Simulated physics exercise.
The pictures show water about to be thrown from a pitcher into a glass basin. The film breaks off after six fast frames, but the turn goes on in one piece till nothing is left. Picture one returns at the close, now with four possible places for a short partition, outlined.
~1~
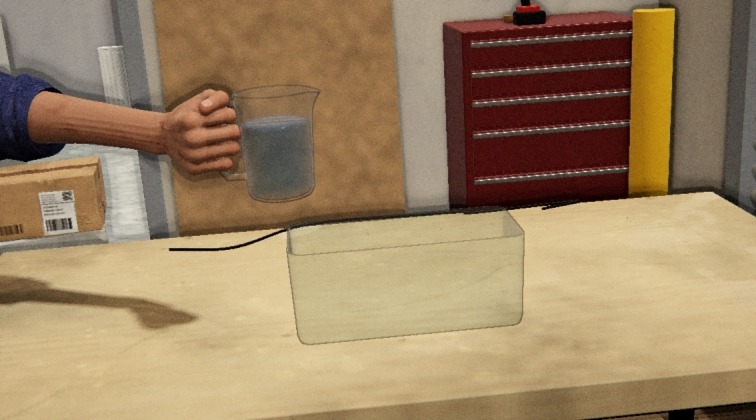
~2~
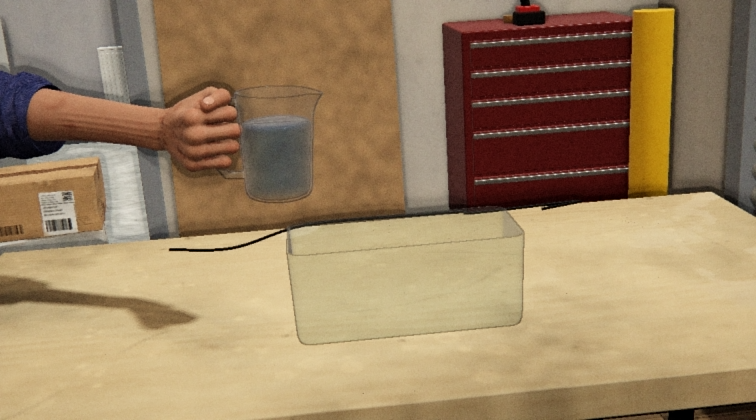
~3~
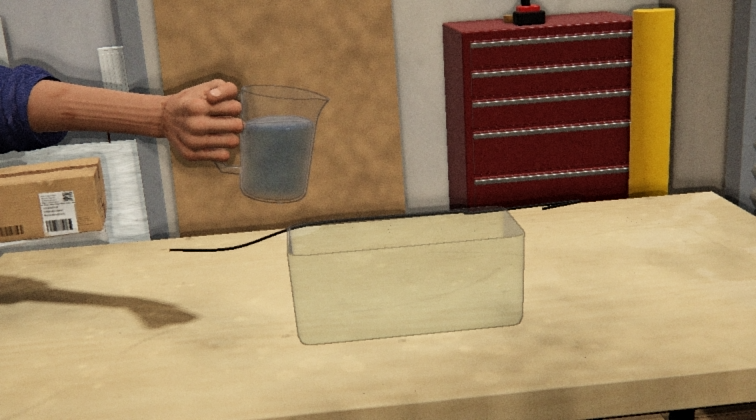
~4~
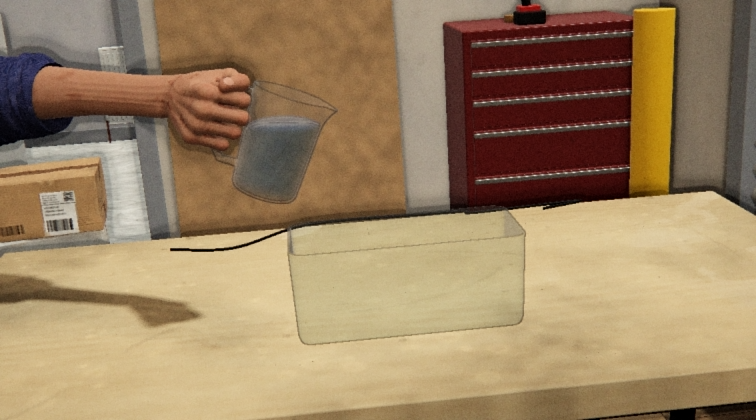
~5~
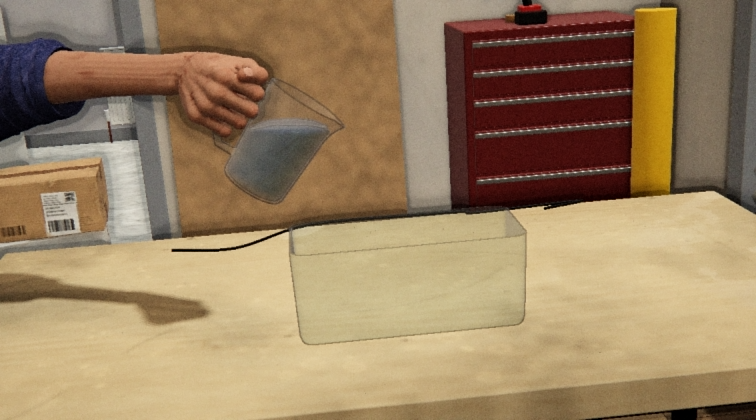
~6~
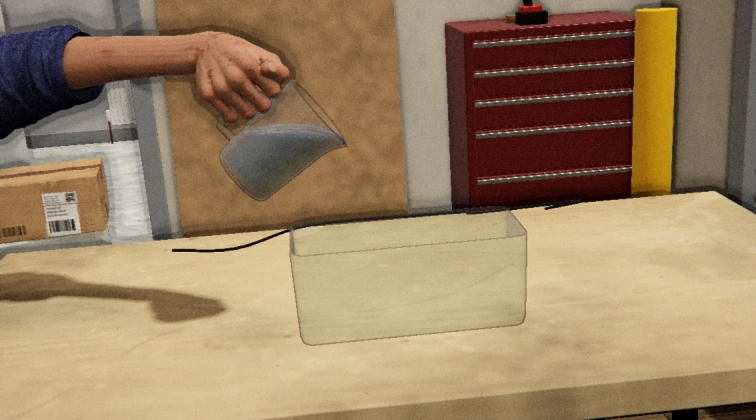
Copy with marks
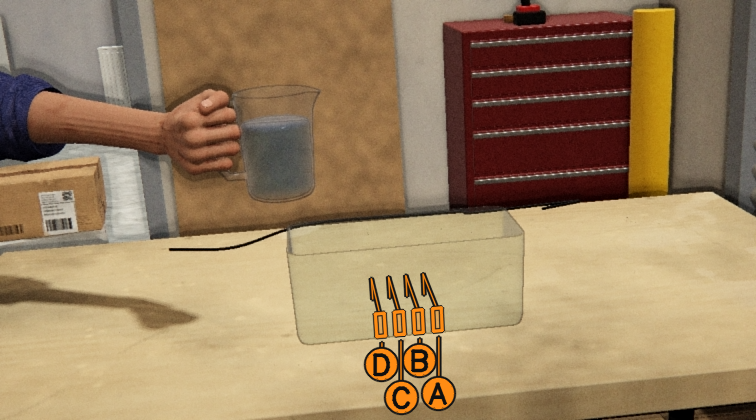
The footage shows a hand holding a clear pitcher of water above and to the left of an empty glass basin on a wooden workbench, then gradually tilting the pitcher rightward until the water reaches near its lip.
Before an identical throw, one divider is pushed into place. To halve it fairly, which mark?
The answer is place C.
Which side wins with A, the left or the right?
More ends on the left.
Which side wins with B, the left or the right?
The left side.
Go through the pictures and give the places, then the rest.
The first picture shows upright, lip at (319, 90); basin from (298, 343) to (523, 322); nothing has left yet.
The second picture shows tipped about 3°, lip at (321, 92); nothing has left yet.
The third picture shows tipped about 10°, lip at (328, 99); nothing has left yet.
The fourth picture shows tipped about 22°, lip at (336, 110); nothing has left yet.
The fifth picture shows tipped about 36°, lip at (344, 126); nothing has left yet.
The sixth picture shows tipped about 53°, lip at (347, 145); nothing has left yet.
In orange, A at (438, 337); B at (419, 339); C at (400, 340); D at (381, 342).
If A is chosen, about 85 % ends left of the wall and 12 % right of it; 3 % is lost outside.
If B is chosen, about 80 % ends left of the wall and 15 % right of it; 5 % is lost outside.
If C is chosen, about 58 % ends left of the wall and 40 % right of it.
If D is chosen, about 11 % ends left of the wall and 89 % right of it.
